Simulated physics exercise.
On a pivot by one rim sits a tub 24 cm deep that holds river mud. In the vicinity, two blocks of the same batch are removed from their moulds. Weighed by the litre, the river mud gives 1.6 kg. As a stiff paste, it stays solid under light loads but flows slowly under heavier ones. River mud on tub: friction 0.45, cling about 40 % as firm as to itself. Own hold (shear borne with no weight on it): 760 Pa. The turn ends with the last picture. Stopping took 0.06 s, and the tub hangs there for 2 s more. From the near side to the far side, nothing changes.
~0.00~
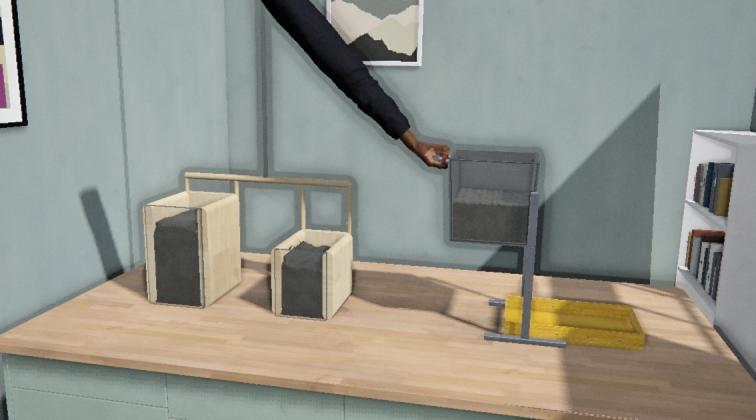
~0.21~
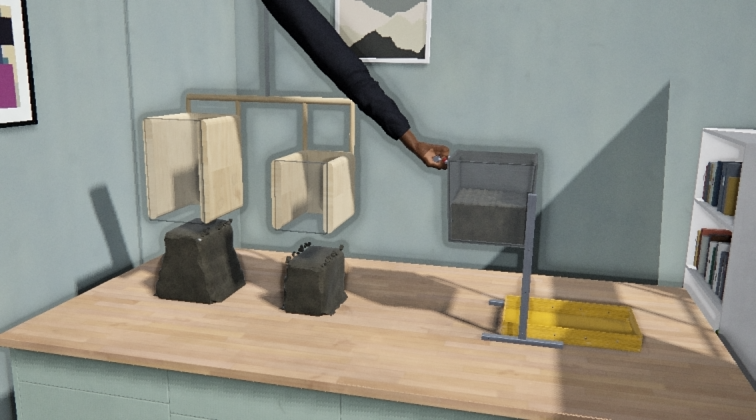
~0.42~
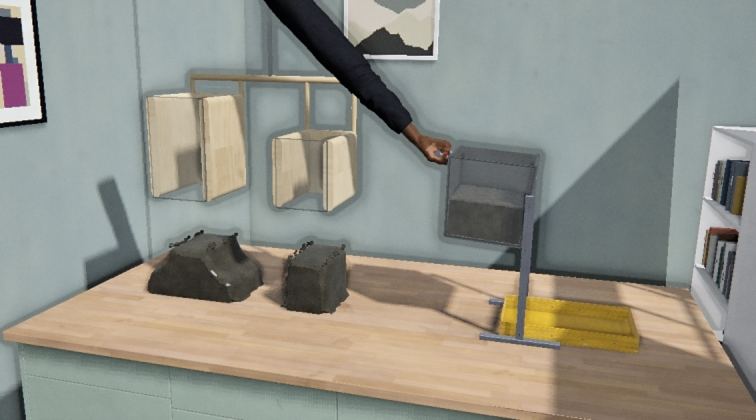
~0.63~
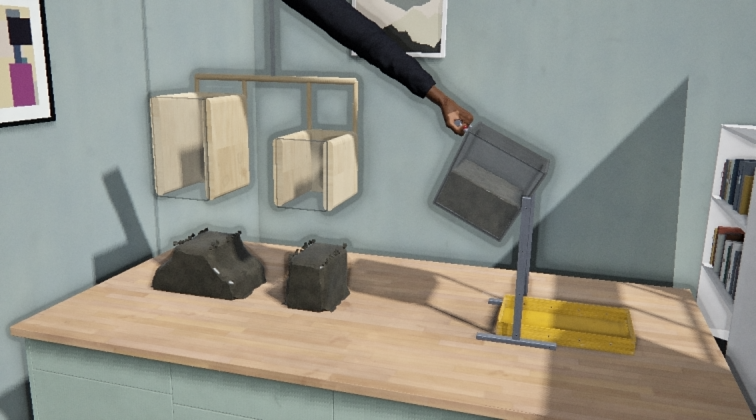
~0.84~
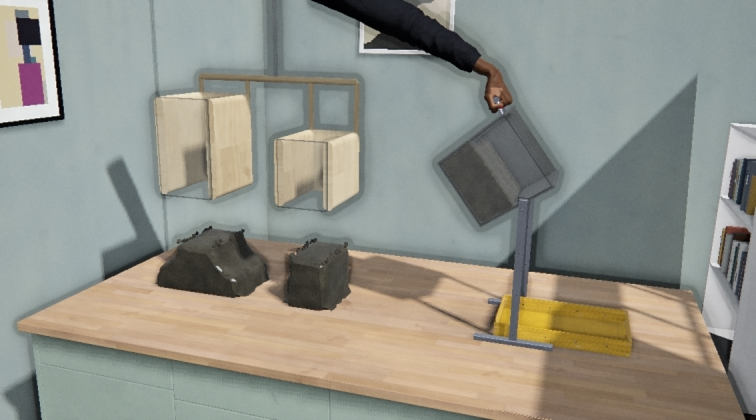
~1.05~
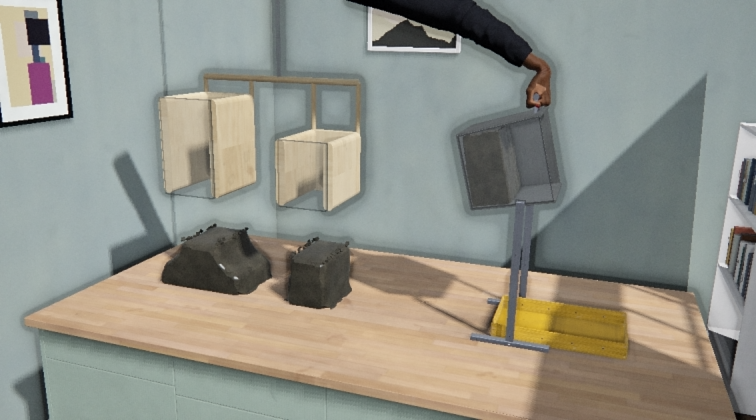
On a wooden counter, two moulds lift off dark blocks, then a hand tilts a tub.
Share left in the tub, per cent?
100 per cent.
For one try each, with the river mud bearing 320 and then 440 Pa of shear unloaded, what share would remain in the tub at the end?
First 100 %, second 100 %.
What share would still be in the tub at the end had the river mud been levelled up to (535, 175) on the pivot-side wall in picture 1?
I'd guess around 100 in a hundred.
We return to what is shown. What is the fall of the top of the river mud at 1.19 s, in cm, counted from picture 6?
About 1 cm.
After 1.19 s, the tub is at 76 degrees and holds 100 %.
After 1.36 s, the tub is at 76 degrees and holds 100 %.
After 1.53 s, the tub is at 76 degrees and holds 100 %.
After 1.70 s, the tub is at 76 degrees and holds 100 %.
After 3.05 s, the tub is at 76 degrees and holds 100 %.
